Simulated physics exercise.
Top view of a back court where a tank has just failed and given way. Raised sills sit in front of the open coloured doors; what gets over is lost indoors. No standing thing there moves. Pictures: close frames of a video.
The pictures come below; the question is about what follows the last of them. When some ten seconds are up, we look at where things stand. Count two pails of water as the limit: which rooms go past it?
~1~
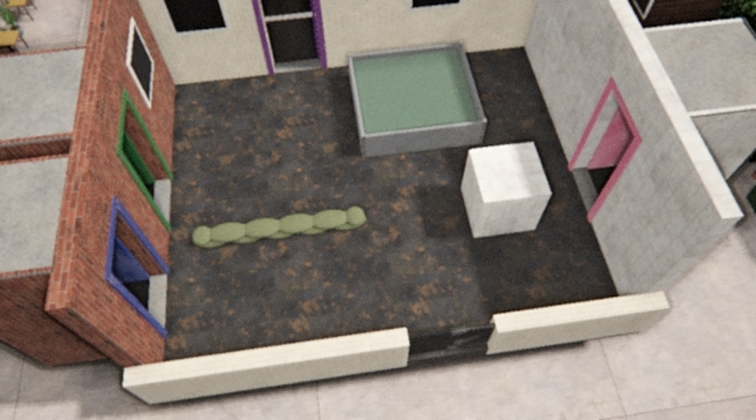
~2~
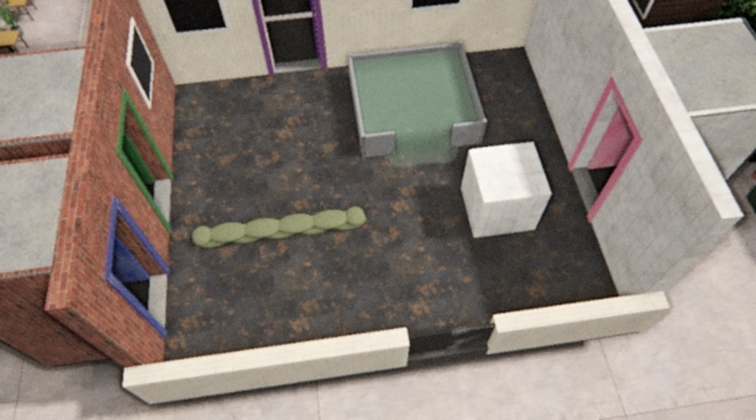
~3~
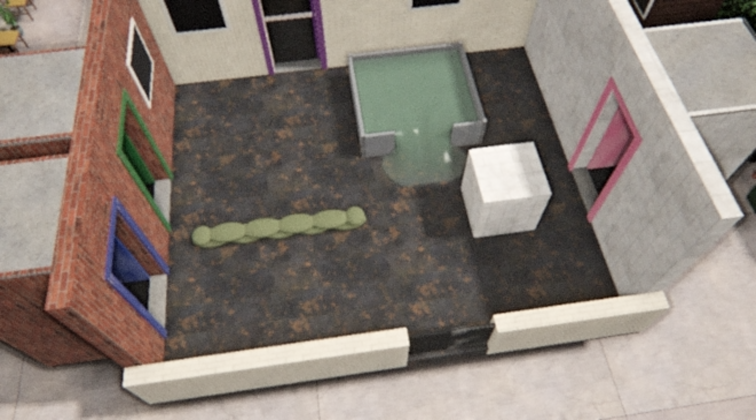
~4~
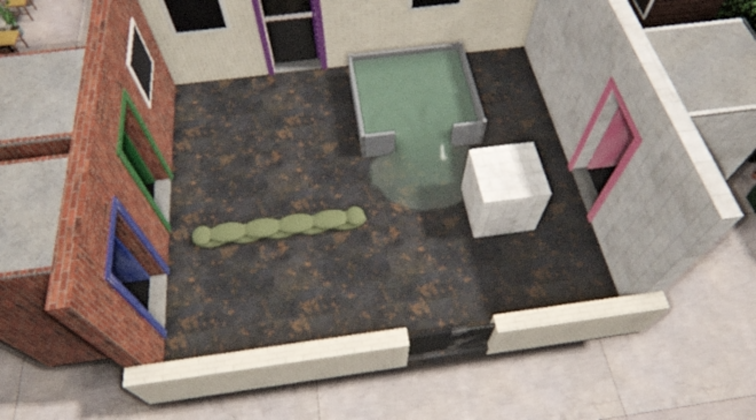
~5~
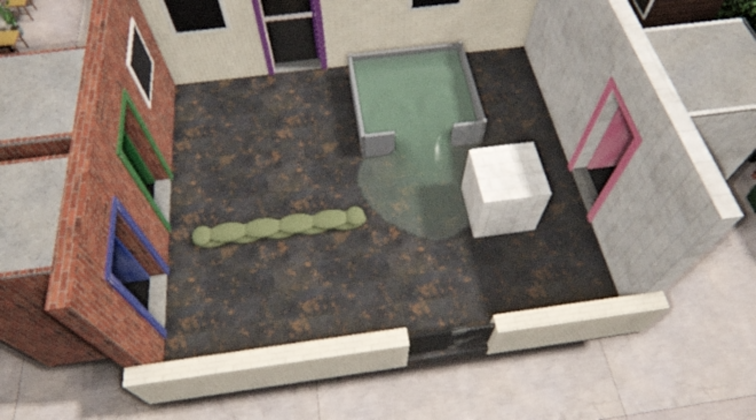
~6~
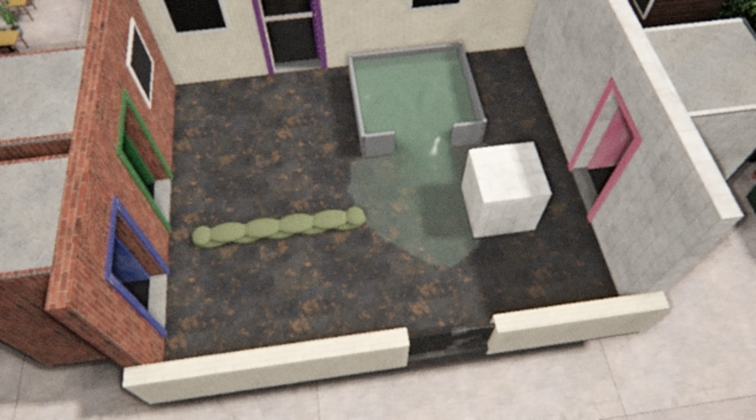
Outcome: The green door will be at or under the cap; the purple door will be at or under the cap; the pink door will be at or under the cap; the blue door will be over the cap.
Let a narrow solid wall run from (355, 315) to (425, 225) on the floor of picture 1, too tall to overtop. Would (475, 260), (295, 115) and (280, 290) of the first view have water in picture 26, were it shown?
Results in order: Swamped / bone-dry / swamped.
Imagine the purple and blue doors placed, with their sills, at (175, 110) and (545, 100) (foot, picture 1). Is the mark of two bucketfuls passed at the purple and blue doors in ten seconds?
In short: The purple door keeps below it; the blue door keeps below it.
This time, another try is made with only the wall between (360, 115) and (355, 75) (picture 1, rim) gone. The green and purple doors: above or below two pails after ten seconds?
I'd say the green door crosses the line and the purple door crosses the line.
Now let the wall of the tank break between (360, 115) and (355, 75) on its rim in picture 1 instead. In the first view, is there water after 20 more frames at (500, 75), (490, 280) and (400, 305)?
In turn: Untouched, then untouched, then untouched.
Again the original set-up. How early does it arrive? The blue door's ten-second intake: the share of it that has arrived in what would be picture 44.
Close to 45 %.
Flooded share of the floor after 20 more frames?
Estimated share: Around 45 %.
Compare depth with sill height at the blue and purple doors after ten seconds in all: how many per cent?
The first comes to about 160 percent, the second to about 140 percent.
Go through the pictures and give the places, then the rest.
In the first frame, the tank at (414, 90) is whole and still.
In the second frame, water pours out at (422, 143) and has run to (393, 161).
In the third frame, the front is at (400, 180), out from the gap at (422, 143).
In the fourth frame, water pours out at (422, 143) and has run to (420, 205).
In the fifth frame, the front is at (429, 233), out from the gap at (422, 143).
In the sixth frame, the front is at (451, 262), out from the gap at (422, 142).
A moment on, water covers 20 % of the floor; the green door not reached, the purple door not reached, the pink door not reached, the blue door not reached.
Next, water covers 30 % of the floor; the green door not reached, the purple door not reached, the pink door wet at the sill, nothing in, the blue door not reached.
Then, water covers 45 % of the floor; the green door not reached, the purple door not reached, the pink door wet at the sill, nothing in, the blue door not reached.
Later, water covers 65 % of the floor; the green door wet at the sill, nothing in, the purple door not reached, the pink door under two buckets in, the blue door over two buckets in.
In the end, water covers 85 % of the floor; the green door wet at the sill, nothing in, the purple door wet at the sill, nothing in, the pink door under two buckets in, the blue door over two buckets in.
